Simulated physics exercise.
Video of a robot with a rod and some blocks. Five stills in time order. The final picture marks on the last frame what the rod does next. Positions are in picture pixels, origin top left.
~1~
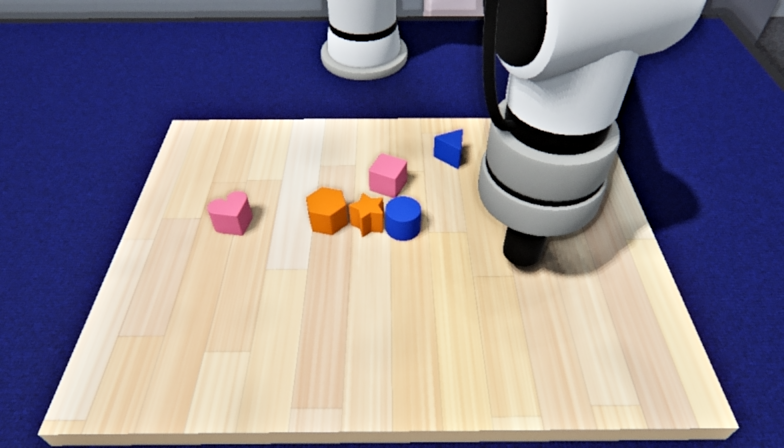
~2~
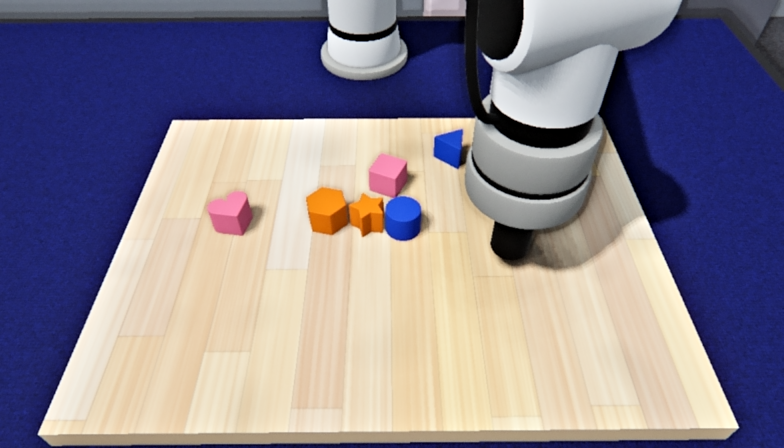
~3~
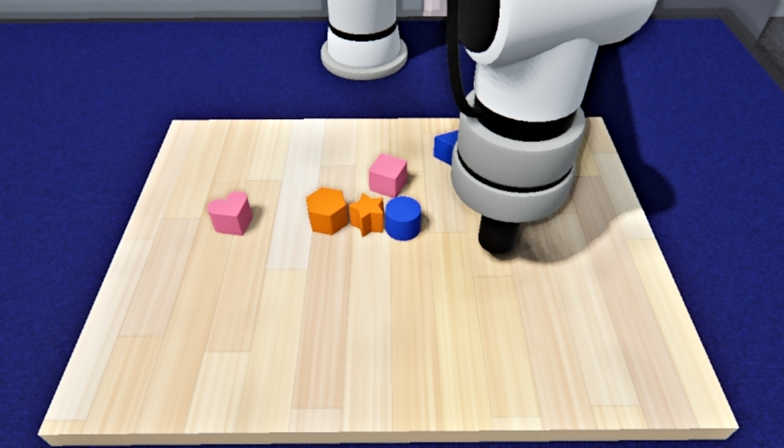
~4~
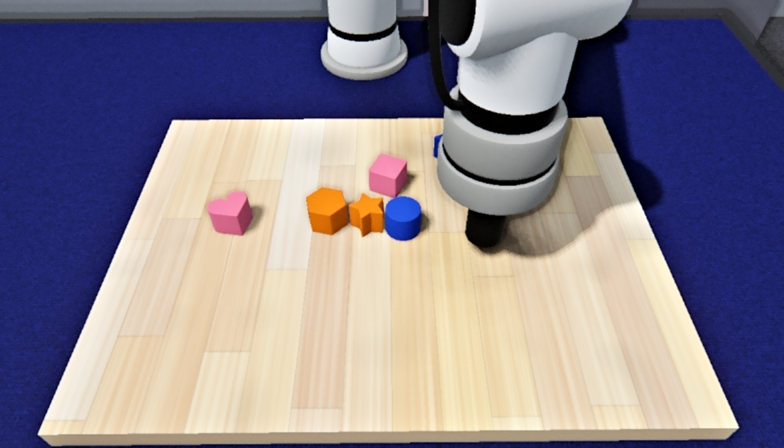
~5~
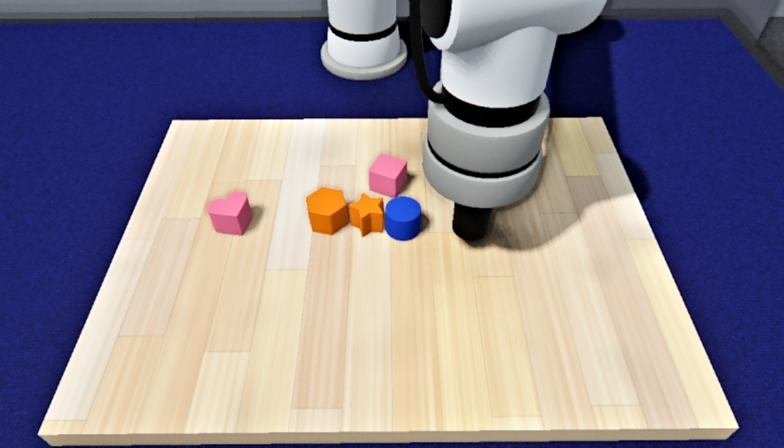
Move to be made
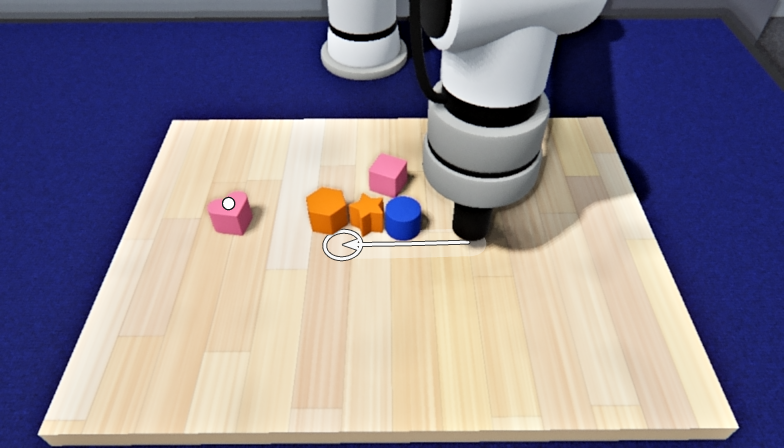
A white and grey robot arm with a black rod stands over the right side of a pale wooden board on a blue surface, seen from above and in front. Left of the rod sit a pink heart block, an orange six-sided block, an orange star, a pink square and a blue cylinder, with a blue triangle behind. The arm glides slowly leftward and slightly back, covering the triangle, while the blocks stay still.
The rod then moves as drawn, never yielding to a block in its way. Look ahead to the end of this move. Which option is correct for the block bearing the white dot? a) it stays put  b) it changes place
Answer: A.
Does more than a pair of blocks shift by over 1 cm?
Yes, I think so.
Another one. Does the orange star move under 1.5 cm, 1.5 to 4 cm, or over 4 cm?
Between 1.5 and 4 cm.
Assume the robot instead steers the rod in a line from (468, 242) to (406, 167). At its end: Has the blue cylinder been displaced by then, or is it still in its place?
The blue cylinder will stay where it is.
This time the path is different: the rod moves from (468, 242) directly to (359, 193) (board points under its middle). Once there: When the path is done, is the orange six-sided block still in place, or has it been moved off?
Moved.
The drawn path runs straight from (468, 242) to (343, 245); the dot is on the pink heart block.
On the path given first. One third of the way, rod at (426, 229); blue cylinder at (397, 206).
Two thirds of the way, rod at (383, 230); orange six-sided block at (313, 199); orange star at (351, 200); blue cylinder at (382, 198).
At the end, rod at (341, 230); pink heart block not moved; orange six-sided block at (312, 199); orange star at (350, 199); blue cylinder at (382, 198).
